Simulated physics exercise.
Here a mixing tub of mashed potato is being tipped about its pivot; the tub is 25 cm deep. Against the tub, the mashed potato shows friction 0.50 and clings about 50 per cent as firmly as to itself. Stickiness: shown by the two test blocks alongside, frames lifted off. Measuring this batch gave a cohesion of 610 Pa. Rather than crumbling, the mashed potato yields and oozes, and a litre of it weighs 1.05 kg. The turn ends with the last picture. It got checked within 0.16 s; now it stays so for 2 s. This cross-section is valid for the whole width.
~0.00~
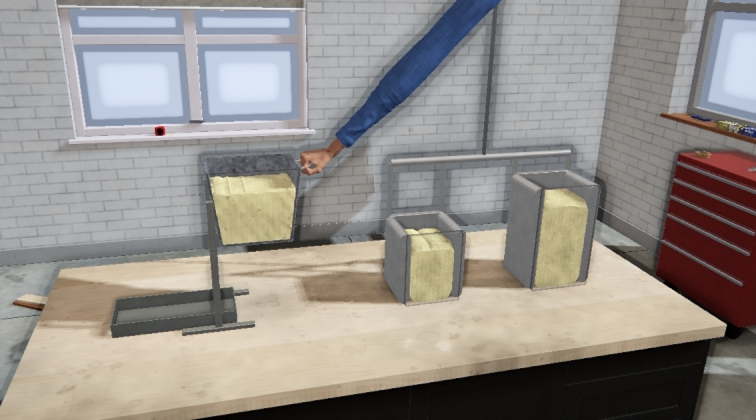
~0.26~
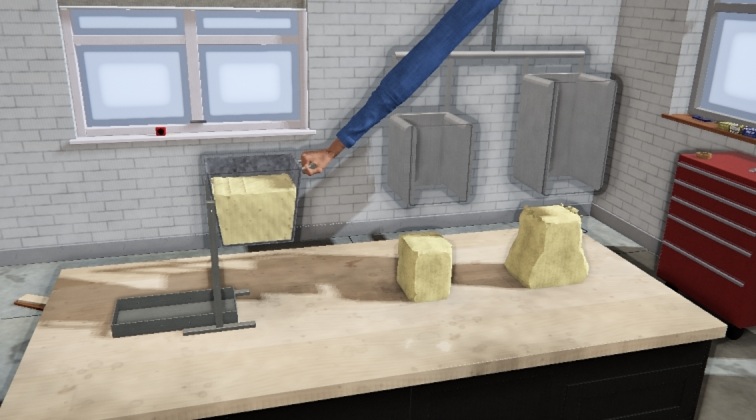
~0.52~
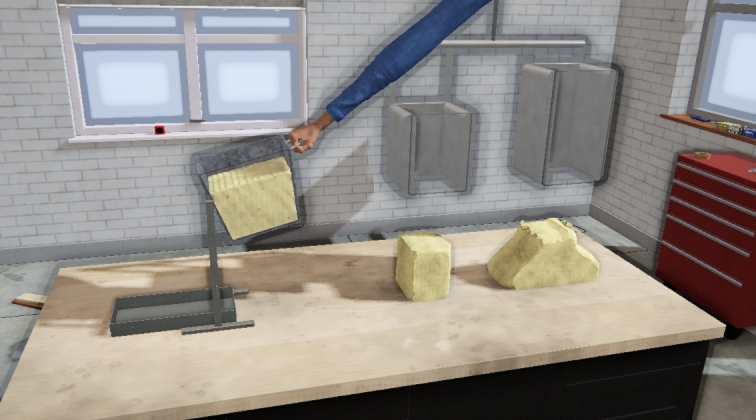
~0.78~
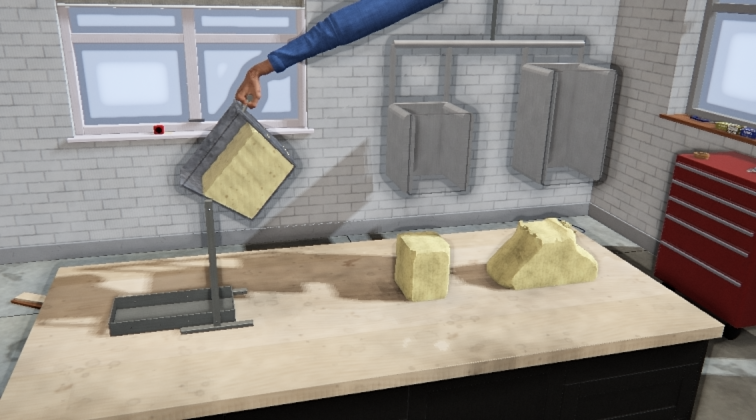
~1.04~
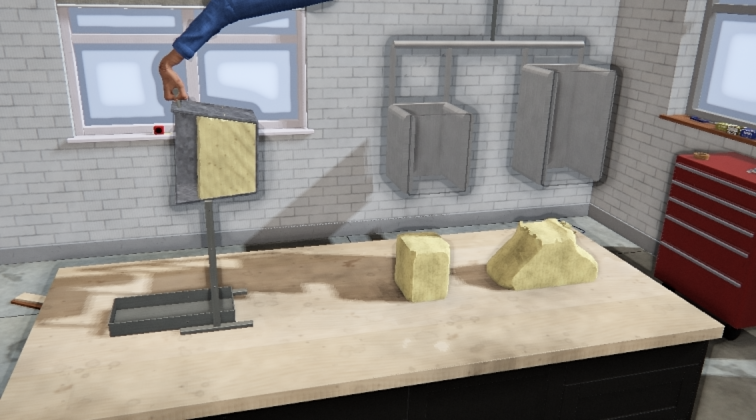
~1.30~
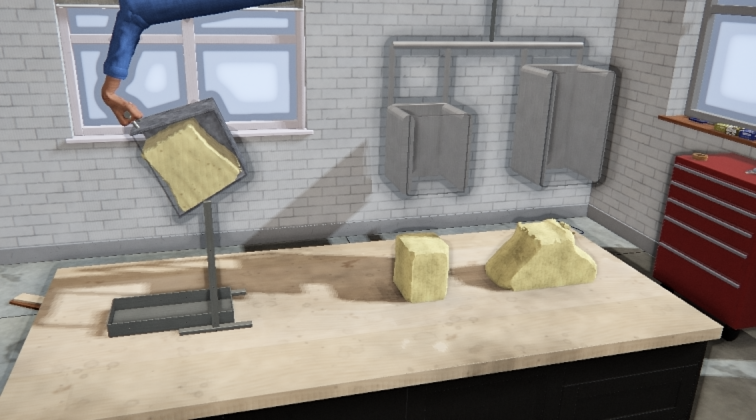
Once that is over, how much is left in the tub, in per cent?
0 %.
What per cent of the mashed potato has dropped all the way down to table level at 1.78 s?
Down at that time: Approx. 100 %.
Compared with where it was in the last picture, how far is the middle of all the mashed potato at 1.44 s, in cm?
The shift is near 13 cm.
By 1.44 s, the tub is at 113 degrees and holds 47 %.
By 1.61 s, the tub is at 113 degrees and holds 0 %.
By 1.78 s, the tub is at 113 degrees and holds 0 %.
By 1.95 s, the tub is at 113 degrees and holds 0 %.
By 3.30 s, at the end, the tub is at 113 degrees and holds 0 %.
